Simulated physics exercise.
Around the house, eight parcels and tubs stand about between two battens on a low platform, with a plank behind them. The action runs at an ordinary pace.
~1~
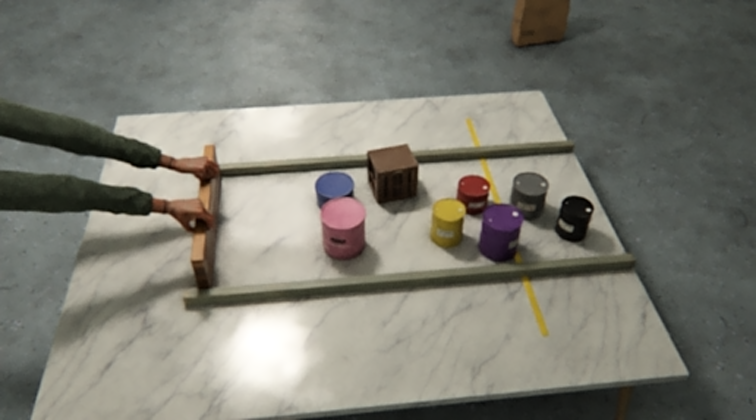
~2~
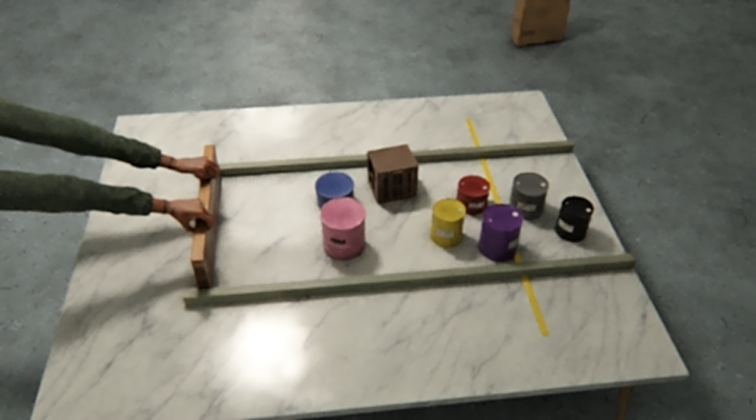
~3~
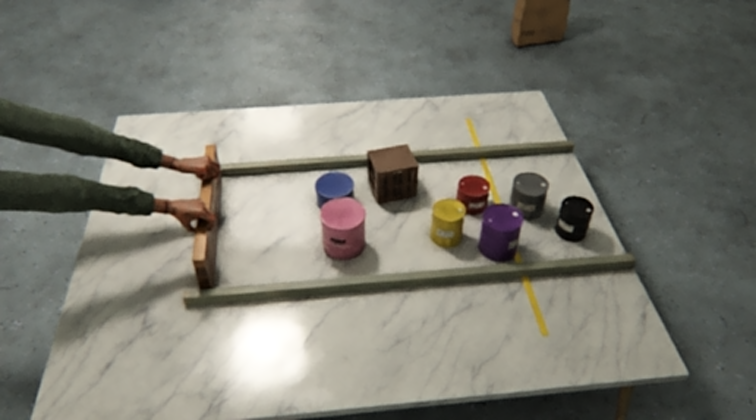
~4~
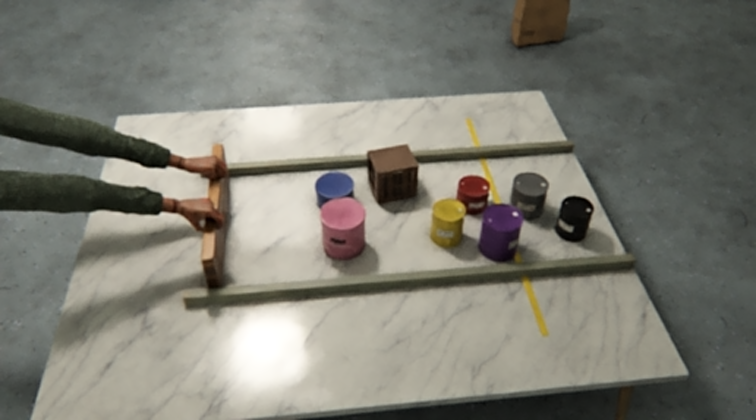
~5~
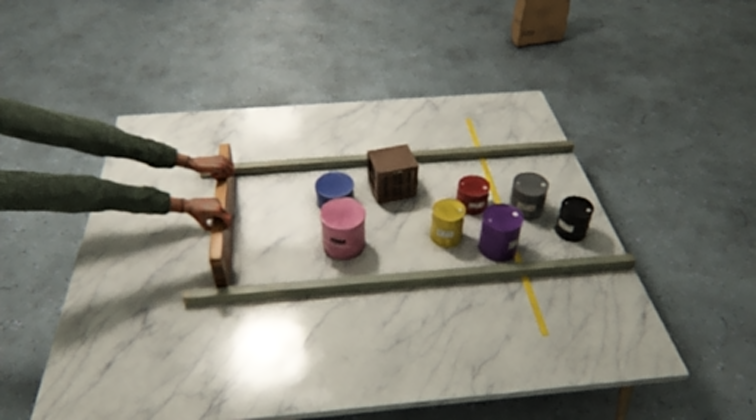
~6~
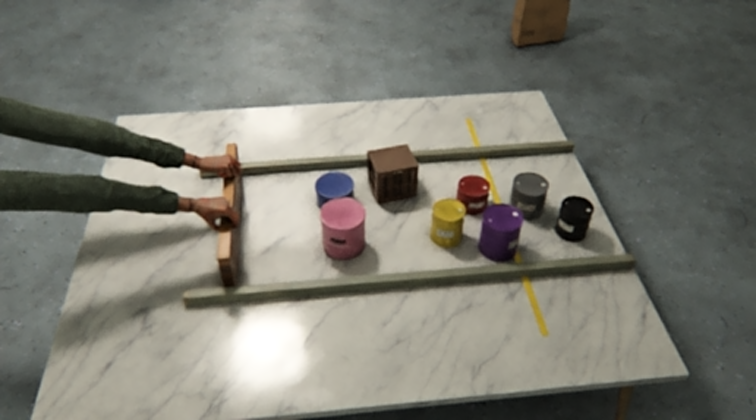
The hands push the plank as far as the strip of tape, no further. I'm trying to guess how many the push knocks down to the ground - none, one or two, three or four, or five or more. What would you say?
The push is going to send nothing over the edge.
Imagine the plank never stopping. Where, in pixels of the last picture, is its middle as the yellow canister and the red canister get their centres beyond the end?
Middle: Roughly (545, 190); roughly (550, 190).
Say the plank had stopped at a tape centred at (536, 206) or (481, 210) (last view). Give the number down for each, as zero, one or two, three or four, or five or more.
One after the other, that's one or two for the first and not one for the second.
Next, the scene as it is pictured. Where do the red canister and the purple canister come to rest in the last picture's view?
Look around (551, 193) for the first and around (556, 237) for the second.
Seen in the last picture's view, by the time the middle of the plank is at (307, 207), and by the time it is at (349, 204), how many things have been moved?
In order, the tallies are 0 and 3.
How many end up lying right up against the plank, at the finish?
At rest, 2 are in contact.
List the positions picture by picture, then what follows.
The first frame shows black canister (574, 219); grey canister (528, 196); purple canister (500, 233); plank (208, 214); tape (500, 209).
The second frame shows grey canister (528, 196); red canister (473, 195).
The third frame shows purple canister (500, 233); blue pail (335, 193).
The fourth frame shows black canister (574, 219); pink pail (344, 229).
The fifth frame shows grey canister (528, 196); plank (224, 213).
The sixth frame shows black canister (574, 219); grey canister (528, 196); purple canister (500, 233); plank (231, 213); tape (500, 209).
Soon after, none off yet; black canister at rest near (574, 219); grey canister at rest near (528, 196); purple canister at rest near (500, 233).
In the end, the number that fall off is zero.
